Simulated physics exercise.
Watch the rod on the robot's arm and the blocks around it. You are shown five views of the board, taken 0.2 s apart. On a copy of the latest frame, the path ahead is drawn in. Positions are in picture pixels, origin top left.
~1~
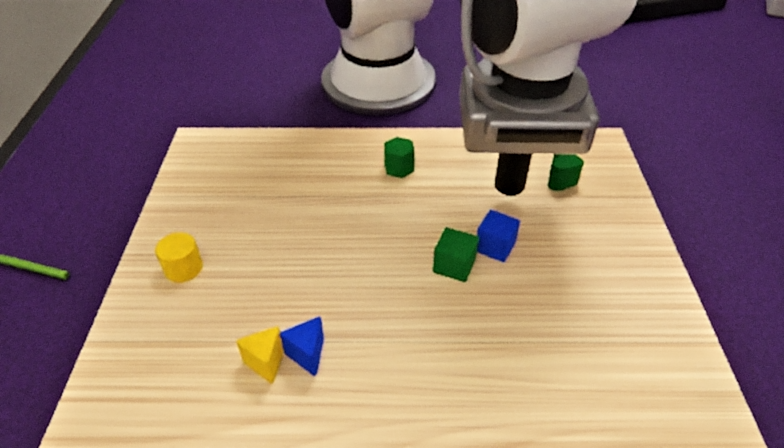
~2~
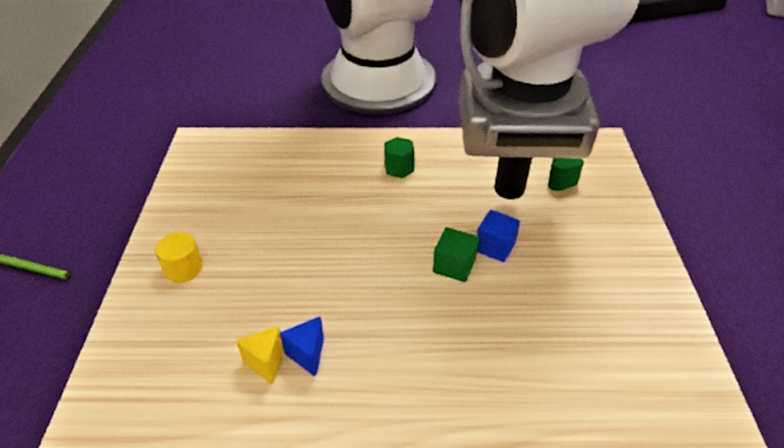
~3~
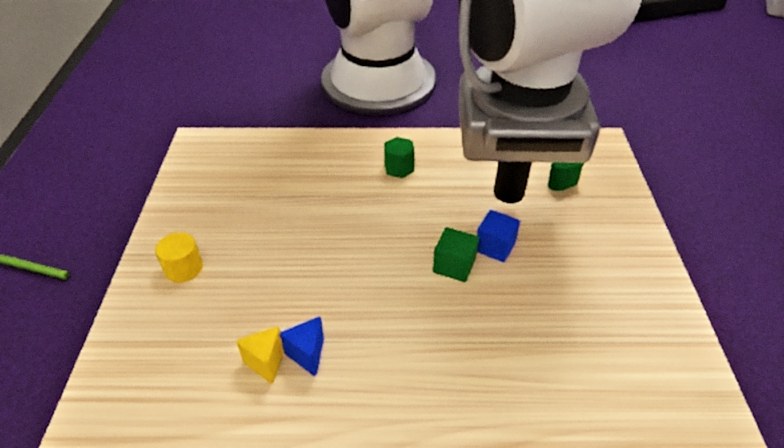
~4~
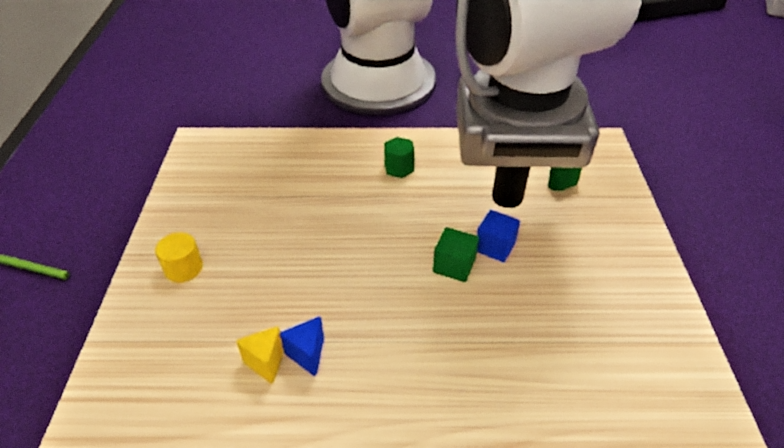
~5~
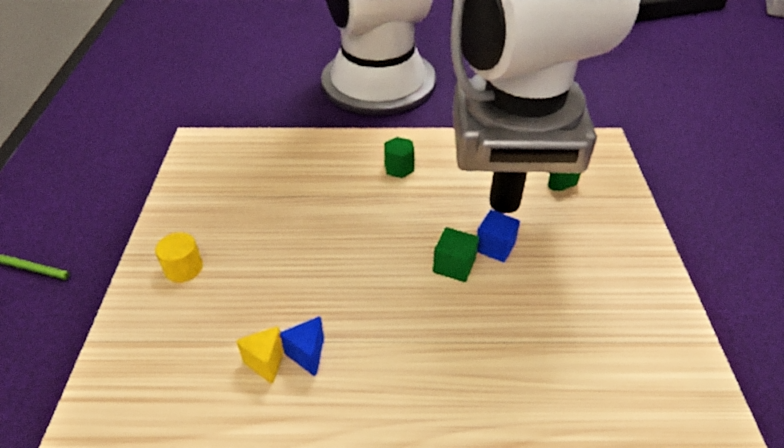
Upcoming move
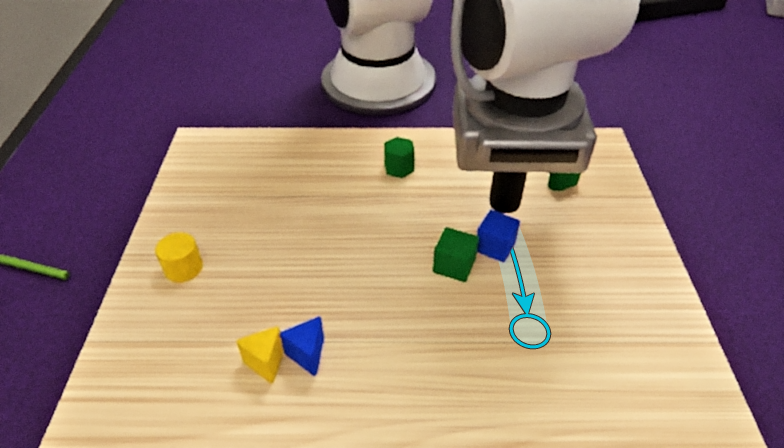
A pale wooden board lies on a purple surface, seen from above and in front by a still camera. A yellow block sits at left, touching yellow and blue triangular pieces at lower left, a green block at top centre, touching green and blue blocks right of centre, and another green one at upper right. The white-and-grey robot arm lowers its black rod slightly toward the viewer, drifting faintly left, while the blocks stay still.
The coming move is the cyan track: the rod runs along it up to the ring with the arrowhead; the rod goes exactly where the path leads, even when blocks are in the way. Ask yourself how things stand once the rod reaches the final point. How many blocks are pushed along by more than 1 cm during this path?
Expect two.
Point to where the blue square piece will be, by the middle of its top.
Final place: (491, 276).
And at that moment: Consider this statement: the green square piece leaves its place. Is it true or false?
Verdict: True.
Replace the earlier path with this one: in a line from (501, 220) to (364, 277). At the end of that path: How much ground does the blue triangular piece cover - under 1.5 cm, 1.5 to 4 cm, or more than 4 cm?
The answer here is less than 1.5 cm.
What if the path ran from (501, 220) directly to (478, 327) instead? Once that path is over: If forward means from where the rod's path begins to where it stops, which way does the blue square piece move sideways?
It gets pushed left.
The drawn path runs from (501, 220) by way of (513, 253) and (522, 290) to (530, 331).
What follows on the original path. One third of the way, rod (517, 238); green square piece (452, 249), turned 30° clockwise; blue square piece (500, 254), turned 25° clockwise.
Two thirds of the way, rod (527, 275); green square piece (450, 253), turned 50° clockwise; blue square piece (491, 276), turned 70° clockwise.
At the end, rod (535, 315); green square piece (450, 253), turned 50° clockwise; blue square piece (491, 276), turned 70° clockwise.
